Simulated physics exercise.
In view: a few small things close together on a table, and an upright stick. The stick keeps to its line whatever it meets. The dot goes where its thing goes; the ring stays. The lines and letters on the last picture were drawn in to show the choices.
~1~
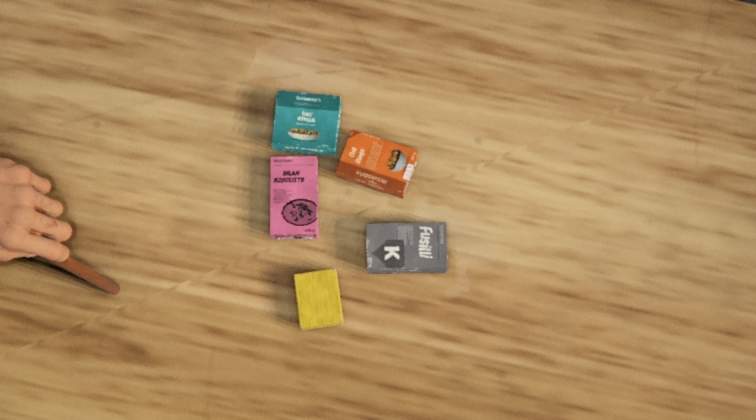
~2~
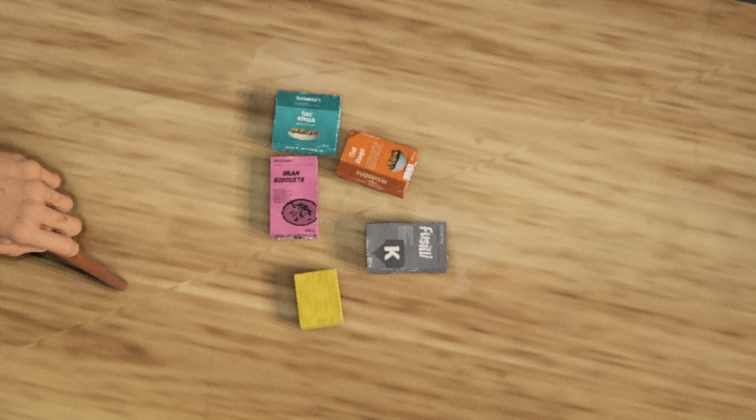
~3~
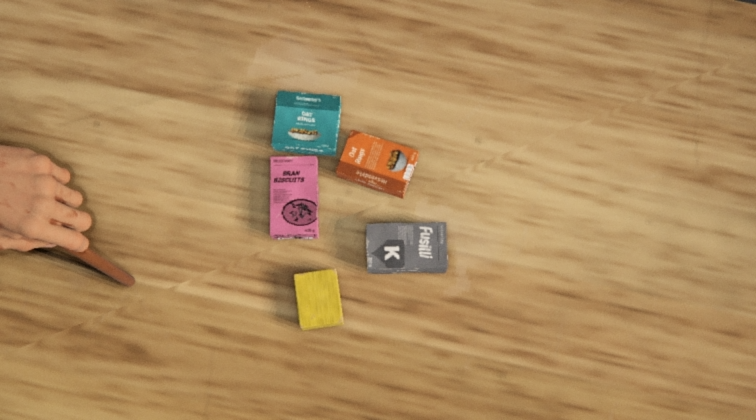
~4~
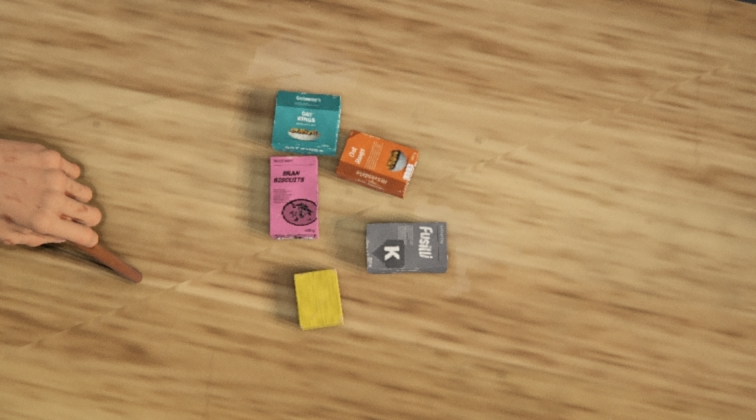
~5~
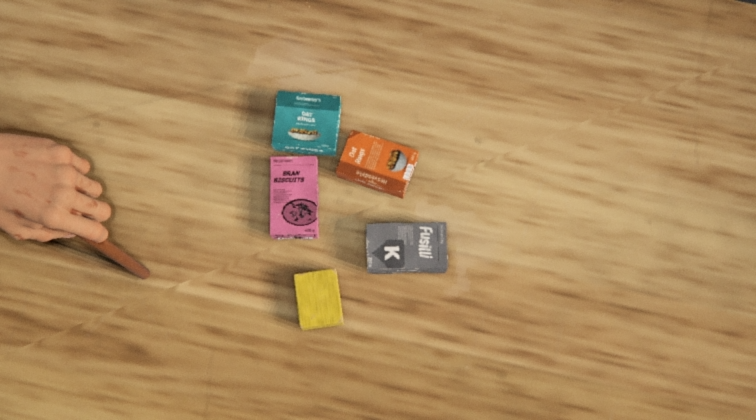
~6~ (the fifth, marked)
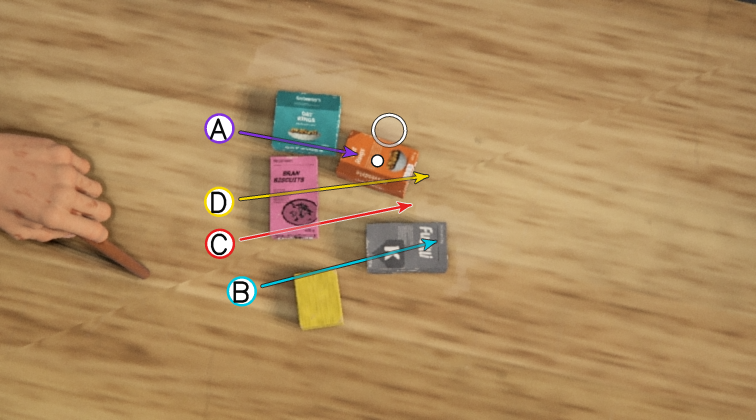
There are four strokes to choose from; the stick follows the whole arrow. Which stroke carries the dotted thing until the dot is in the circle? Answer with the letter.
Stroke C brings the dot into the ring.
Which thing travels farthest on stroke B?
It is the grey packet.
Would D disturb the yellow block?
On that stroke, no.
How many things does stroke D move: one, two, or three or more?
Three or more.
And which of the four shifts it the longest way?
D.
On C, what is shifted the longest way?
The pink packet goes farthest.
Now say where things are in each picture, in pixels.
In the first picture, turquoise packet (307, 124); yellow block (319, 299); orange packet (378, 164).
In the second picture, orange packet (378, 164); pink packet (294, 198).
In the third picture, grey packet (406, 248); turquoise packet (307, 124).
In the fourth picture, yellow block (319, 299); orange packet (378, 164).
In the fifth picture, pink packet (294, 198); grey packet (406, 248); turquoise packet (307, 124).
On the copy, A from (240, 132) to (356, 154); B from (262, 286) to (436, 242); C from (241, 240) to (411, 205); D from (240, 199) to (428, 176); the ring at (389, 131); the white dot at (378, 161).
On C. First, foot of the stick (302, 227); orange packet (378, 164); pink packet (316, 194); turquoise packet (306, 120).
Then, foot of the stick (364, 215); orange packet (388, 141); pink packet (344, 179).
Finally, foot of the stick (411, 205); orange packet (389, 133); pink packet (350, 176); the dot on the orange packet is in the ring.
By contrast, A leaves the dotted thing at (396, 167); B leaves the dotted thing at (378, 164); D leaves the dotted thing at (465, 155).
